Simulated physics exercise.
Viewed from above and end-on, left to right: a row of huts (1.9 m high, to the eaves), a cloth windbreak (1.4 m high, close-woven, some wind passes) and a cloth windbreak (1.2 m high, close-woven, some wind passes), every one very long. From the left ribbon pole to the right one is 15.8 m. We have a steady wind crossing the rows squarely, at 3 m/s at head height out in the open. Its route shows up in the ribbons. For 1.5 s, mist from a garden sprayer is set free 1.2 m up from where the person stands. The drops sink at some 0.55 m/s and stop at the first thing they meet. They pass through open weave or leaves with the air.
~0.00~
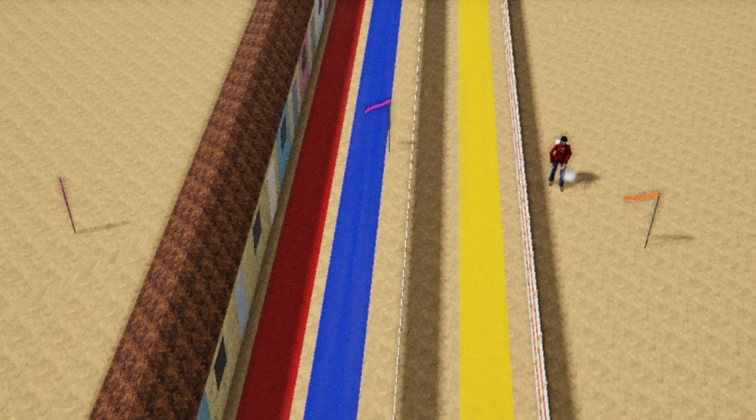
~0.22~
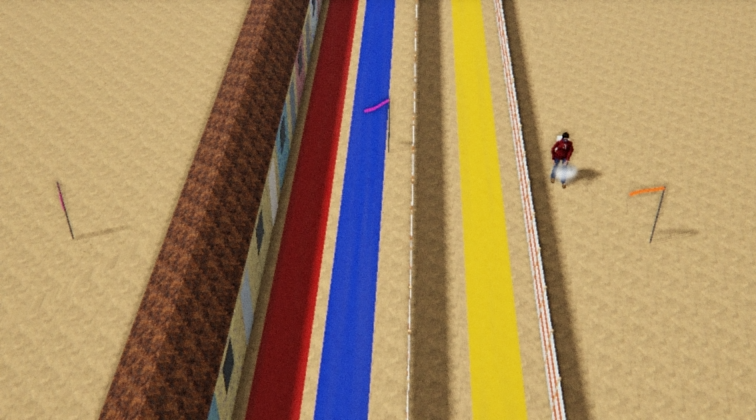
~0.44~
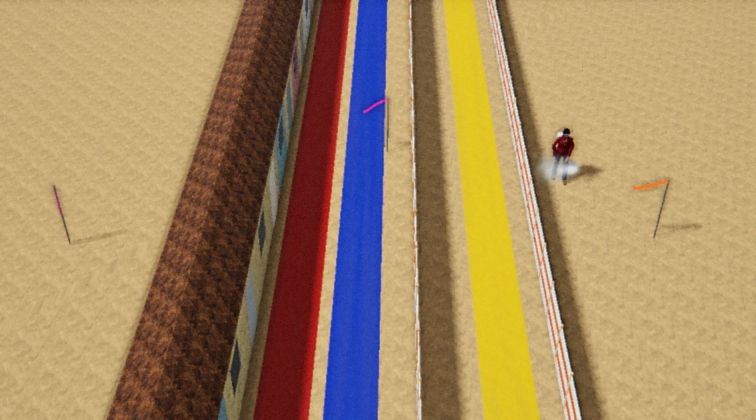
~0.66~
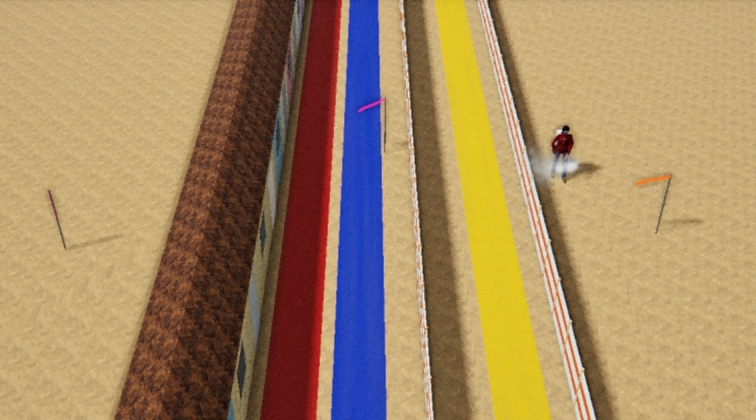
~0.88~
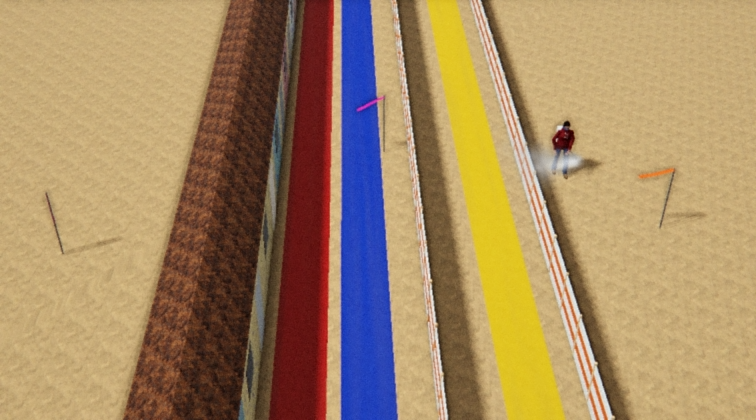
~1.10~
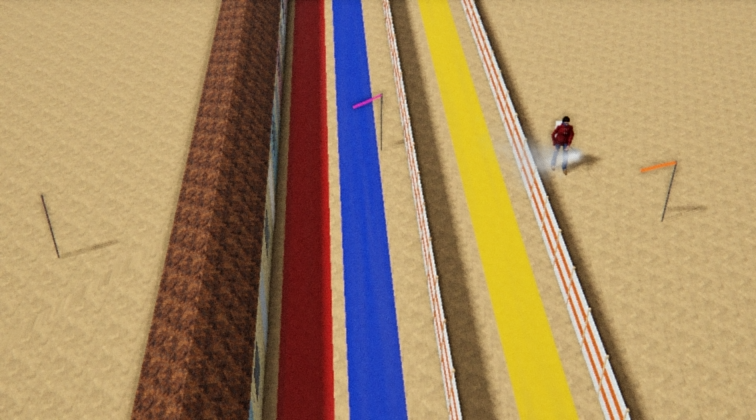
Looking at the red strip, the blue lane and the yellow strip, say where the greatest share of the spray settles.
Most of it settles on the yellow one.
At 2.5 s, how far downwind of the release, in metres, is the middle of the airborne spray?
It works out to about 2.0 m.
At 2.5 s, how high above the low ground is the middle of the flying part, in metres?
Roughly 1.0 m up.
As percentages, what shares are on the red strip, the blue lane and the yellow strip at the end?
About 2 per cent red, 4 per cent blue and 35 per cent yellow.
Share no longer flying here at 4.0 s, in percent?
I reckon it's close to 45 percent.
After 2.5 s, 84 % is in the air or yet to come; 0 % lies on the blue lane, 5 % on the yellow strip and 0 % on the red strip; the middle of what still flies is 1.0 m above the low ground, near (501, 164).
After 4.0 s, 54 % is in the air or yet to come; 0 % lies on the blue lane, 24 % on the yellow strip and 0 % on the red strip; the middle of what still flies is 0.8 m above the low ground, near (444, 170).
After 8.0 s, 14 % is in the air or yet to come; 2 % lies on the blue lane, 37 % on the yellow strip and 1 % on the red strip; the middle of what still flies is 1.5 m above the low ground, near (171, 156).
After 20.0 s, 0 % is in the air or yet to come; 4 % lies on the blue lane, 37 % on the yellow strip and 2 % on the red strip.
After 45.0 s, 0 % is in the air or yet to come; 4 % lies on the blue lane, 37 % on the yellow strip and 2 % on the red strip.
